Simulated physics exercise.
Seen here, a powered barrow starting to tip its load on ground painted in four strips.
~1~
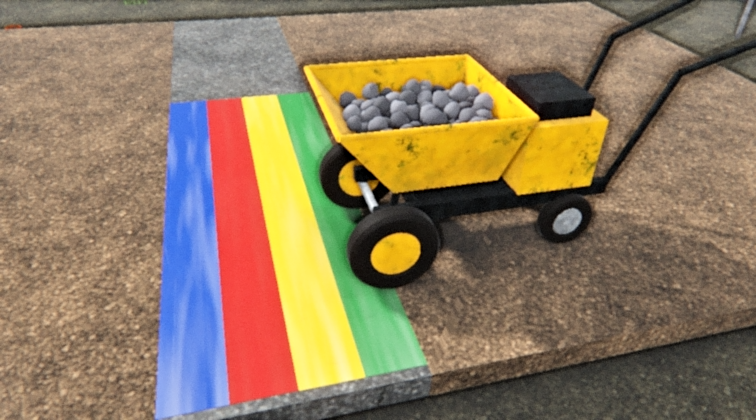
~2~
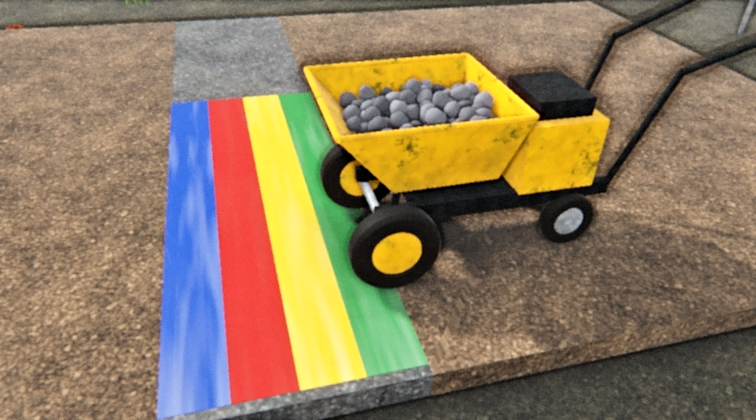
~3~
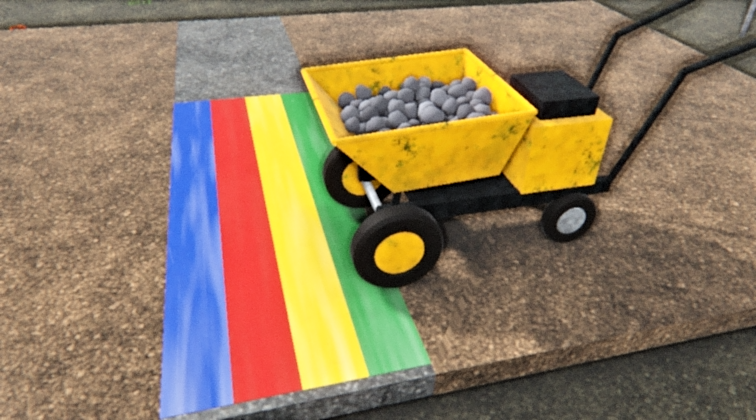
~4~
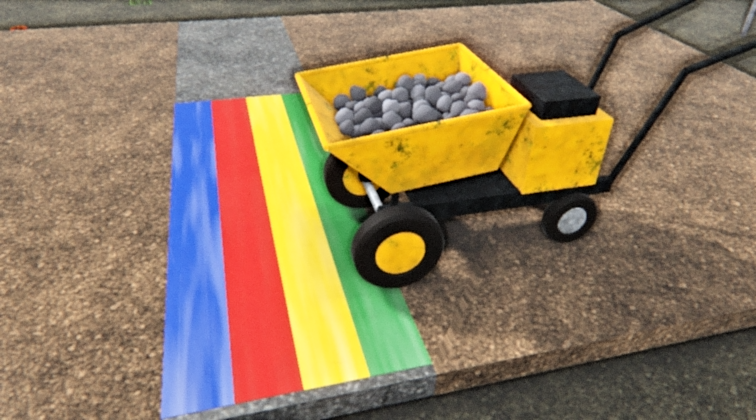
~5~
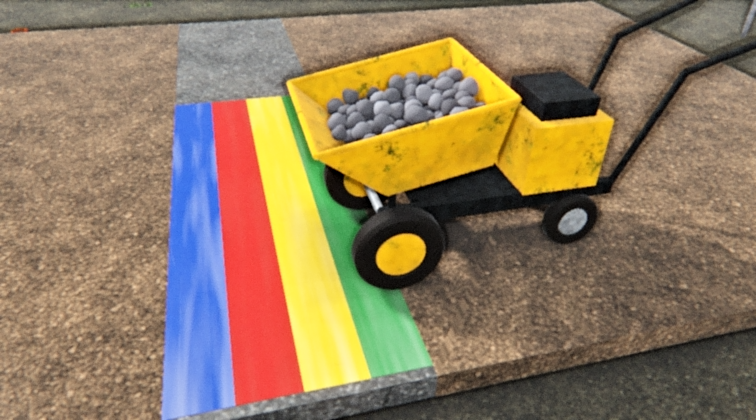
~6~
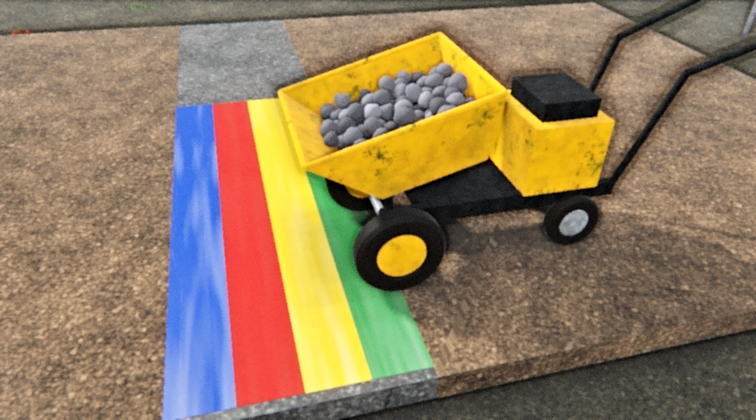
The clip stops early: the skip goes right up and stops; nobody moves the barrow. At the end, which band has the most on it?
Most lies over the blue band.
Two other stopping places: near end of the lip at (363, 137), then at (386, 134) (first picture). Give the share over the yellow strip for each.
Near 0 % and 10 %.
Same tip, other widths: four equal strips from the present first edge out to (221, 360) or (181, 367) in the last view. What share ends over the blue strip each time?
First some 30, then 40 per cent.
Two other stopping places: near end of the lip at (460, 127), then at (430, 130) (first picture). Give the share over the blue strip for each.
In turn 10 and 20 in a hundred.
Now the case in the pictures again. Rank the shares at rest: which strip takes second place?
Second comes the red strip.
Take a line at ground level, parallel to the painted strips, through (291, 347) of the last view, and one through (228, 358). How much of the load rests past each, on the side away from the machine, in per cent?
The first gives 90 %, the second 70 %.
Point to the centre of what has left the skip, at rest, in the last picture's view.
At about (187, 268).
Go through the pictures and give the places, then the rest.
In the first picture, lip of the skip at (339, 139), level; top of the load at (429, 116), round cobbles; green strip at (378, 321); yellow strip at (319, 332); red strip at (257, 343); blue strip at (192, 355).
In the second picture, lip of the skip at (339, 140), level; top of the load at (429, 115).
In the third picture, lip of the skip at (335, 142), tipped barely; top of the load at (451, 108).
In the fourth picture, lip of the skip at (327, 148), tipped a little; top of the load at (445, 105).
In the fifth picture, lip of the skip at (316, 157), tipped a little; top of the load at (437, 103).
In the sixth picture, lip of the skip at (305, 168), tipped clearly; top of the load at (442, 95); green strip at (385, 323); yellow strip at (326, 334); red strip at (264, 345); blue strip at (199, 357).
Soon, skip tipped steeply; all in the skip.
A while on, skip tipped steeply; most in the skip; a small part over the red strip; a small part over the blue strip; a stray few falling.
Towards the end, skip tipped right over; about a quarter in the skip; about a quarter over the red strip; about a third over the blue strip; about a quarter off the paint.
Finally, skip tipped right over; a small part in the skip; none over the green strip; none over the yellow strip; about a quarter over the red strip; about a third over the blue strip; about a third off the paint.
